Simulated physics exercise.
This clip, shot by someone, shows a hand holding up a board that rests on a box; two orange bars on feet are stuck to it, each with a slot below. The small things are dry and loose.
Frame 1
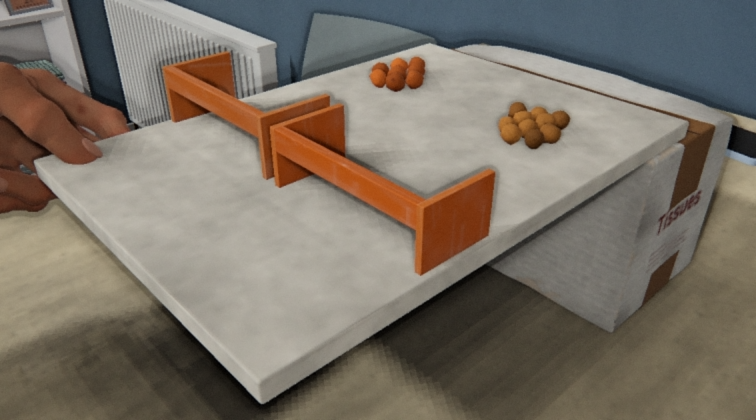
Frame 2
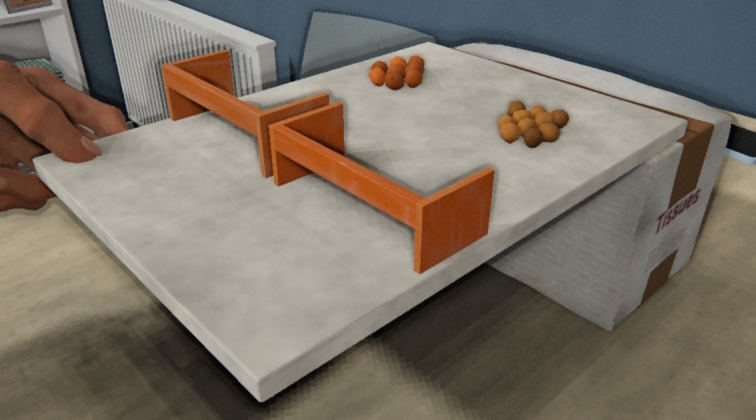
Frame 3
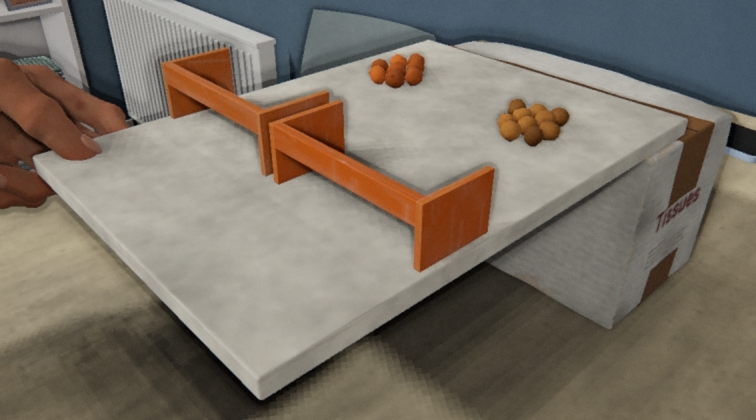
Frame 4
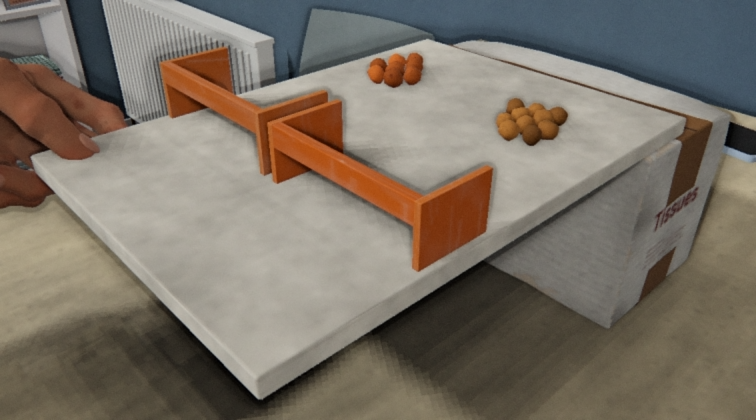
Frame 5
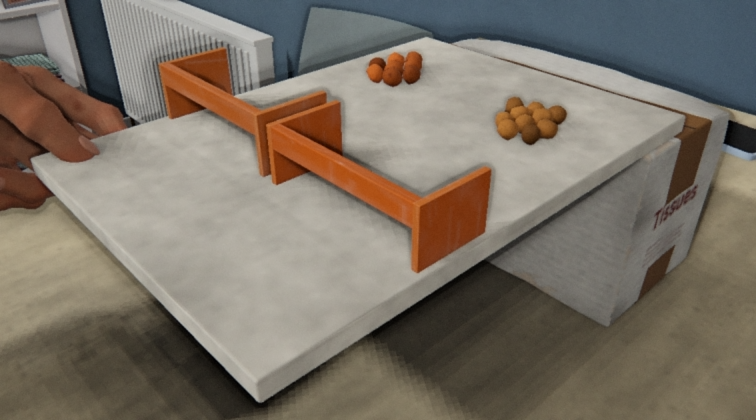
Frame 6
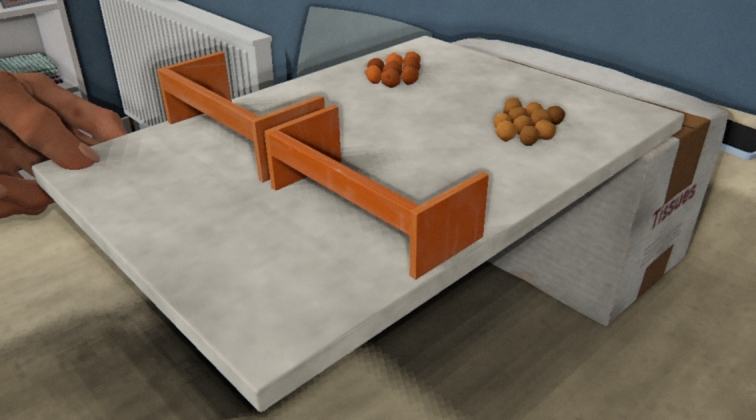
Indoors, a hand holding a pale board resting on a tissues box, barely lowering it, two small clusters staying still behind orange bars.
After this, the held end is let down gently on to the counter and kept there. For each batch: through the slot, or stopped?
What happens is the front batch clears the opening and the back batch clears the opening.
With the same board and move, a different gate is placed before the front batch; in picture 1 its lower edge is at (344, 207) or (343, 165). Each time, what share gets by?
I'd expect about 0 in a hundred and then about 100 in a hundred.
Then, 0.47 s after the last picture, board sloping at 9°; front batch where it was; back batch where it was.
Then, 1.07 s after the last picture, board sloping at 20°; front batch has reached its gate; back batch a small part past its gate.
Then, 1.71 s after the last picture, board sloping at 30°; front batch all past its gate; back batch all past its gate.
At rest, board resting at 30°; front batch all past its gate; back batch all past its gate.
